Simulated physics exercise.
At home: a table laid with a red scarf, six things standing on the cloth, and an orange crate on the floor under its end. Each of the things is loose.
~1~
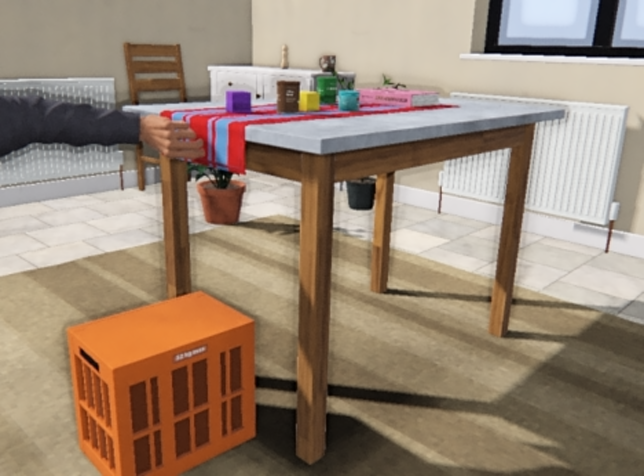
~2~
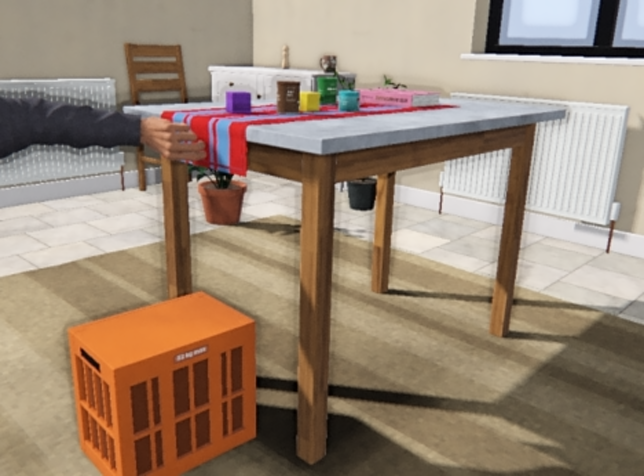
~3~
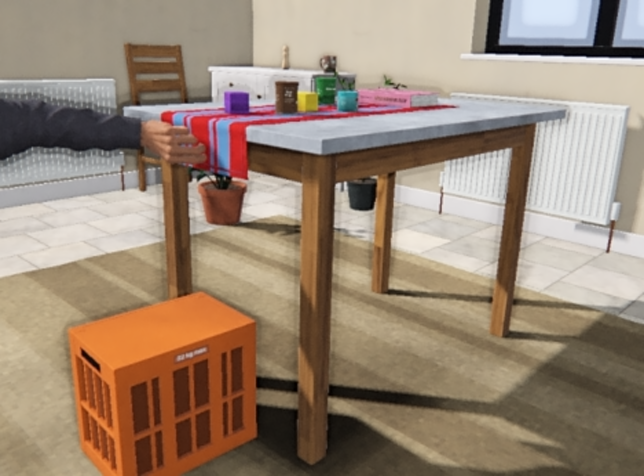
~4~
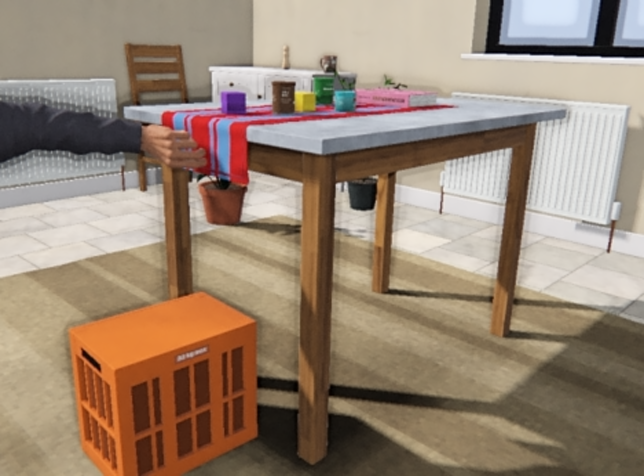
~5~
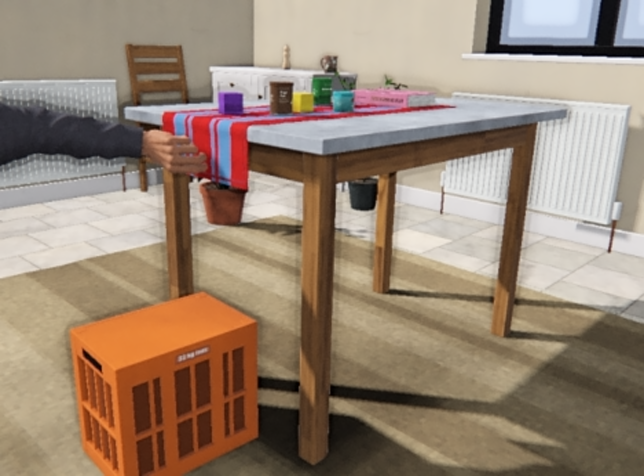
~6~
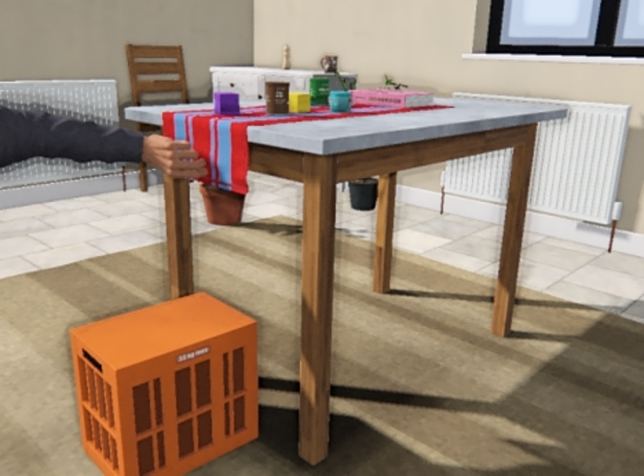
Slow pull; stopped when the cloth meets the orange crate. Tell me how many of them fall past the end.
So in the end, the top is short three items, that's it.
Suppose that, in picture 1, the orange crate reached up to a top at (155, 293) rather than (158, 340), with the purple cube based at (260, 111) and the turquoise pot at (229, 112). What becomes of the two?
Result: Purple cube gone, turquoise pot gone.
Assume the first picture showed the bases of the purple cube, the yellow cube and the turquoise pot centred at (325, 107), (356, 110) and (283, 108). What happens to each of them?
Well, the purple cube is safe, the yellow cube is safe, and the turquoise pot is dislodged.
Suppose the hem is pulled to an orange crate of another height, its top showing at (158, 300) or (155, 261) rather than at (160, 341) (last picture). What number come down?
Totals 2, 1.
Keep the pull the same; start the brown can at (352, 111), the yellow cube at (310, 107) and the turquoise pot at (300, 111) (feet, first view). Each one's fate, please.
The brown can stays put, the yellow cube stays put, and the turquoise pot topples down.
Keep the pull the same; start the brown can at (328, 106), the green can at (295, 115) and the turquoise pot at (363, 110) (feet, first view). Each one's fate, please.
Brown can: Still on; green can: Off; turquoise pot: Still on.
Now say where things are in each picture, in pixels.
The first picture shows hem (246, 175); purple cube (238, 91); brown can (289, 81); yellow cube (306, 92); turquoise pot (350, 91); green can (328, 78); top of the crate (158, 340).
The second picture shows hem (246, 177); purple cube (238, 92).
The third picture shows hem (248, 180); brown can (287, 82).
The fourth picture shows hem (249, 184); yellow cube (302, 93); top of the crate (159, 341).
The fifth picture shows hem (248, 189); turquoise pot (344, 92).
The sixth picture shows hem (247, 194); purple cube (227, 93); brown can (278, 82); yellow cube (297, 93); turquoise pot (341, 92); green can (320, 78).
Early on, hem near (204, 235); purple cube gone.
Midway, hem near (204, 287); purple cube and brown can gone.
Near the end, hem on the crate; purple cube, brown can and yellow cube gone.
Finally, hem on the crate; purple cube, brown can and yellow cube gone. The answer is three.
